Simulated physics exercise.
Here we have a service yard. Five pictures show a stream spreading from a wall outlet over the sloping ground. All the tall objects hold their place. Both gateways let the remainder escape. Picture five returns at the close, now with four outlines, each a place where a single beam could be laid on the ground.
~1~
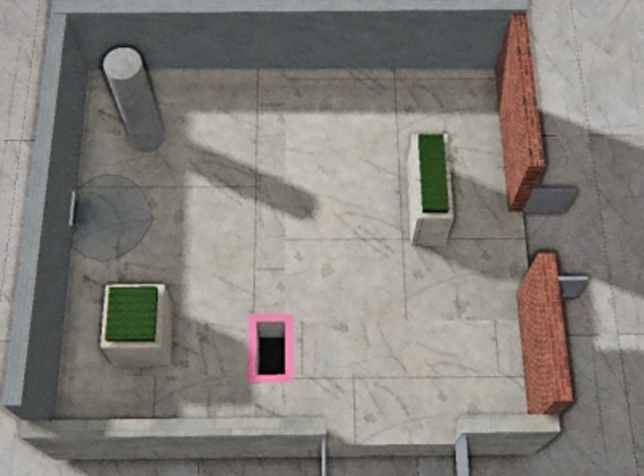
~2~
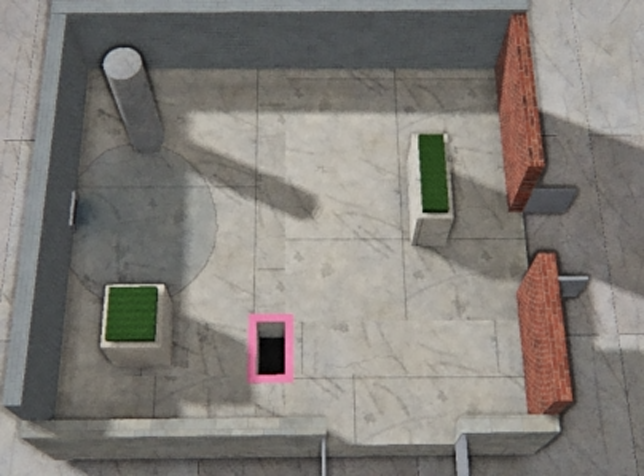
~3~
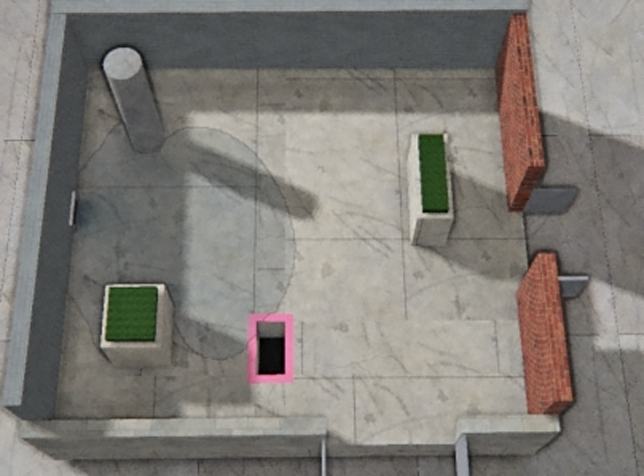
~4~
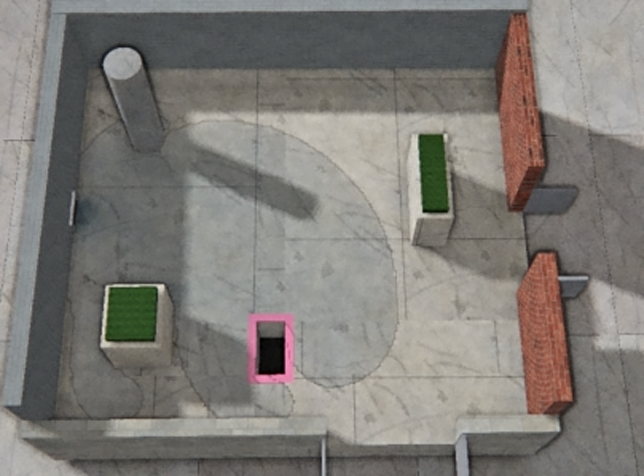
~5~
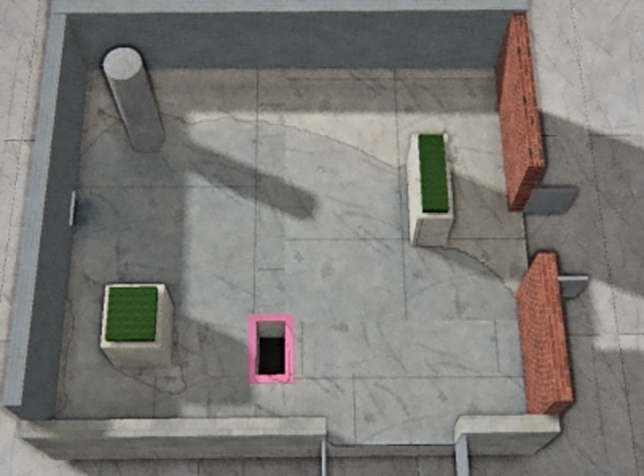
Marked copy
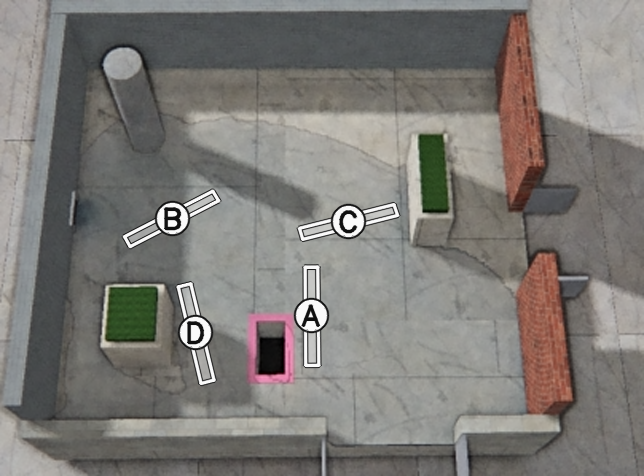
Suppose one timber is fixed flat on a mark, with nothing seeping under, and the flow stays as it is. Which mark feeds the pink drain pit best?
A.
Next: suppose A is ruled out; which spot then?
C.
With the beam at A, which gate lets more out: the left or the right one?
The left gate.
In white, A from (312, 365) to (311, 267); B from (127, 241) to (215, 195); C from (301, 233) to (395, 210); D from (184, 285) to (207, 381).
If A is chosen, about 42 % of the stream goes into the pink drain pit, about 58 % out by the gates.
If B is chosen, about 13 % of the stream goes into the pink drain pit, about 87 % out by the gates.
If C is chosen, about 26 % of the stream goes into the pink drain pit, about 74 % out by the gates.
If D is chosen, about 15 % of the stream goes into the pink drain pit, about 84 % out by the gates.
